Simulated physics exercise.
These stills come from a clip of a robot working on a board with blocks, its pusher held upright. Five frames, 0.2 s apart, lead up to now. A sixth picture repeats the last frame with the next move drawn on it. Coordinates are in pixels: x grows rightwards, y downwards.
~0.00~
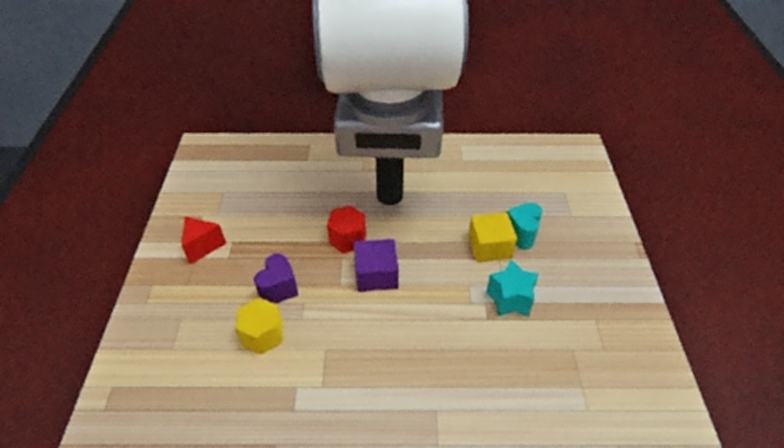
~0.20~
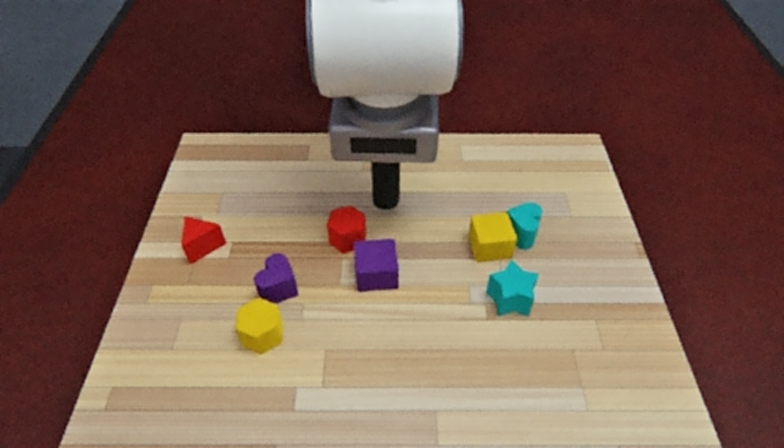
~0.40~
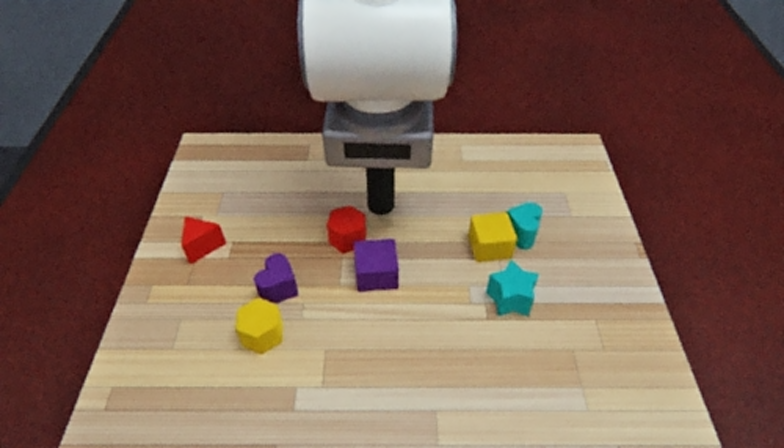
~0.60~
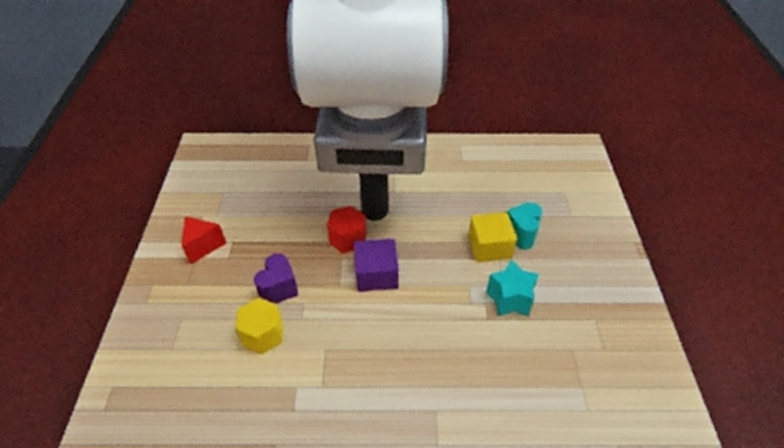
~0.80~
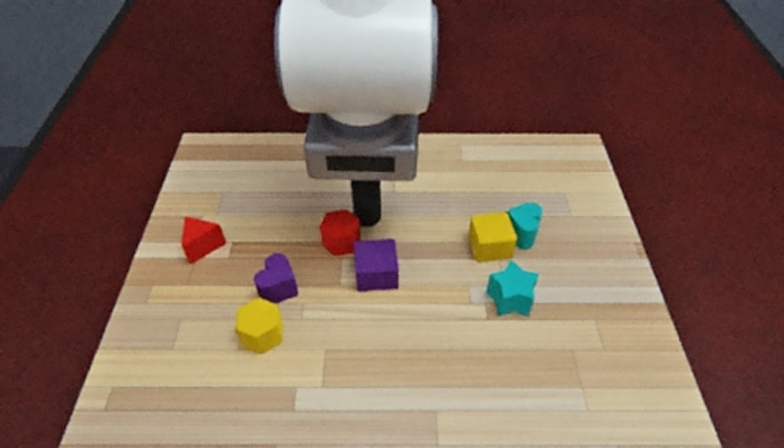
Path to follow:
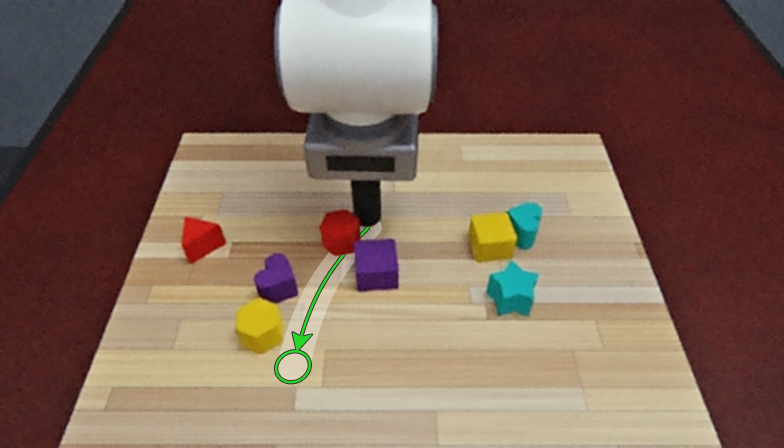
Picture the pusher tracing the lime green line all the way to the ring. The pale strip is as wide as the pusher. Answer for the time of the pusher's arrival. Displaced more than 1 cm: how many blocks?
Here I'd predict a lone block moving more than 1 cm.
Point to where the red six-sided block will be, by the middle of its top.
My best guess is (297, 244).
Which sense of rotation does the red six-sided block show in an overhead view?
From above, the red six-sided block will be seen to turn clockwise.
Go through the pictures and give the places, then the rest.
In the first picture, pusher tip at (390, 196); block tops, red six-sided block at (346, 219); purple square block at (376, 255).
In the second picture, pusher at (386, 201); blocks unchanged.
In the third picture, pusher at (381, 206); blocks unchanged.
In the fourth picture, pusher at (375, 211); blocks unchanged.
In the fifth picture, pusher at (367, 217); red six-sided block at (340, 222); purple square block at (376, 255).
Path on the board, from (368, 228) by way of (336, 264) and (310, 310) to (293, 366).
One third of the way, pusher at (334, 254); red six-sided block at (299, 244), turned 65° clockwise.
Two thirds of the way, pusher at (308, 301); red six-sided block at (297, 244), turned 65° clockwise.
At the end, pusher at (290, 357); red six-sided block at (297, 244), turned 65° clockwise; purple square block in place.
